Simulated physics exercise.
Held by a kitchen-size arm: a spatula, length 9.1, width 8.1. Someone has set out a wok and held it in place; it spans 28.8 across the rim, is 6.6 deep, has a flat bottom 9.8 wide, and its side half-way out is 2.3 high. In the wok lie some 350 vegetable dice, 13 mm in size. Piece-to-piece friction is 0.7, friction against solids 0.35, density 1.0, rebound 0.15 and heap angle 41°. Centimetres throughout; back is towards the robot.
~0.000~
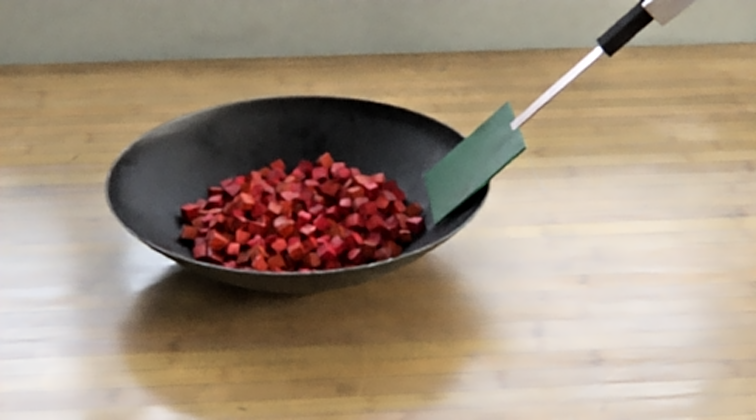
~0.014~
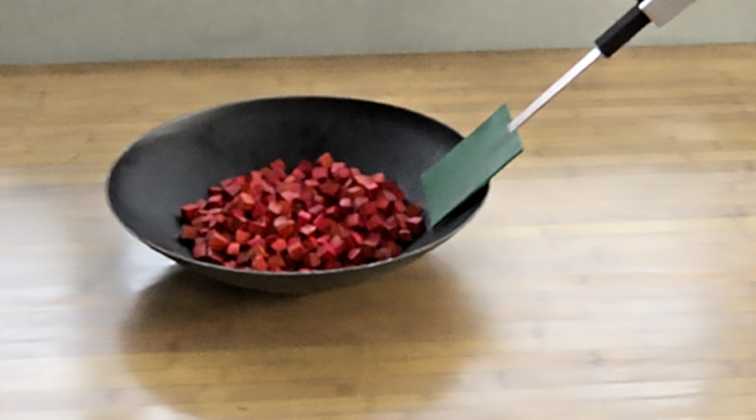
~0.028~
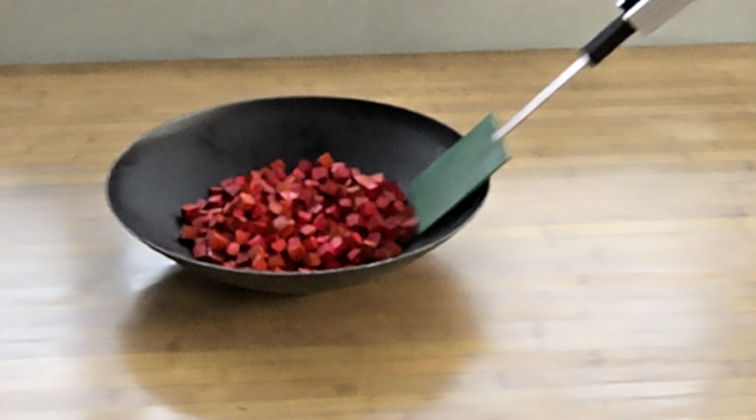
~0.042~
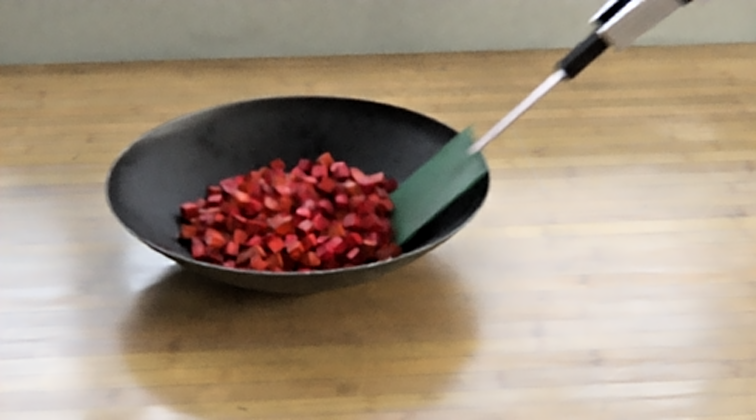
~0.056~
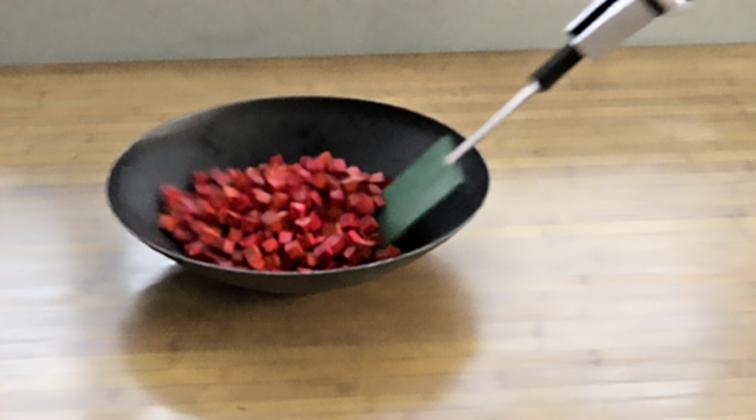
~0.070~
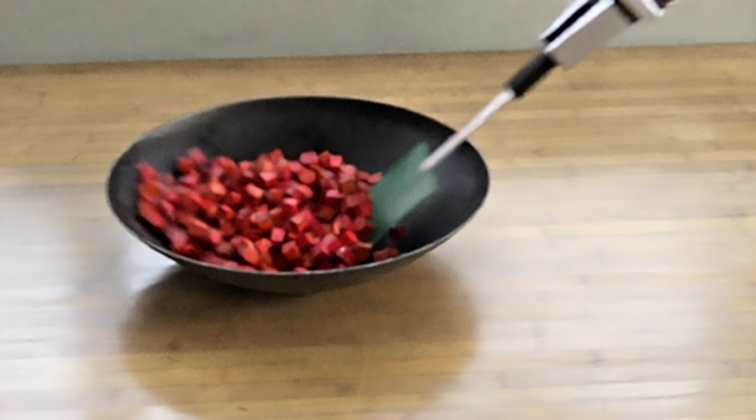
Robot arm pushing a green spatula leftward through diced red vegetables in a black wok, shifting the pile toward the left side.
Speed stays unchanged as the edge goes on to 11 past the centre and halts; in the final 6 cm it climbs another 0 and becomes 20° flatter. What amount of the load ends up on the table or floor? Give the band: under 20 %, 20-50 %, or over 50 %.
Band: Over 50 %.
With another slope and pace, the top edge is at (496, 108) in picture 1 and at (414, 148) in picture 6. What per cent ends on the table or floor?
My guess would be close to 60 per cent.
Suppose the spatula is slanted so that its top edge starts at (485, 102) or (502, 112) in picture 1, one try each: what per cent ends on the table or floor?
I'd say near 60 per cent for the first and near 60 per cent for the second.
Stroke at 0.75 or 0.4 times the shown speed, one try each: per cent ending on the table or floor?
First try around 50 %, second try around 45 %.
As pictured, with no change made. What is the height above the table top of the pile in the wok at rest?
Peak at rest, approximately 6.5 centimetres.
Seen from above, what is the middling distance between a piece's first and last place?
I'd estimate close to 26 centimetres.
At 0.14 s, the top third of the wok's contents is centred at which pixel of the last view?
About pixel (162, 189).
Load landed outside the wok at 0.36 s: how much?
I'd say close to 20 in a hundred.
After 0.10 s, sloping 44°, highest piece 9 above the table; 340 in the wok, 6 on the blade or in flight.
After 0.14 s, sloping 40°, highest piece 12 above the table; 319 in the wok, 27 on the blade or in flight.
After 0.36 s, sloping 24°, highest piece 11 above the table; 139 in the wok, 77 on the table or floor, 130 on the blade or in flight.
After 1.41 s, sloping 24°, highest piece 7 above the table; 207 on the table or floor, 139 in the wok.
In the end, 207 on the table or floor, 139 in the wok. That is 60 % on the table or floor.
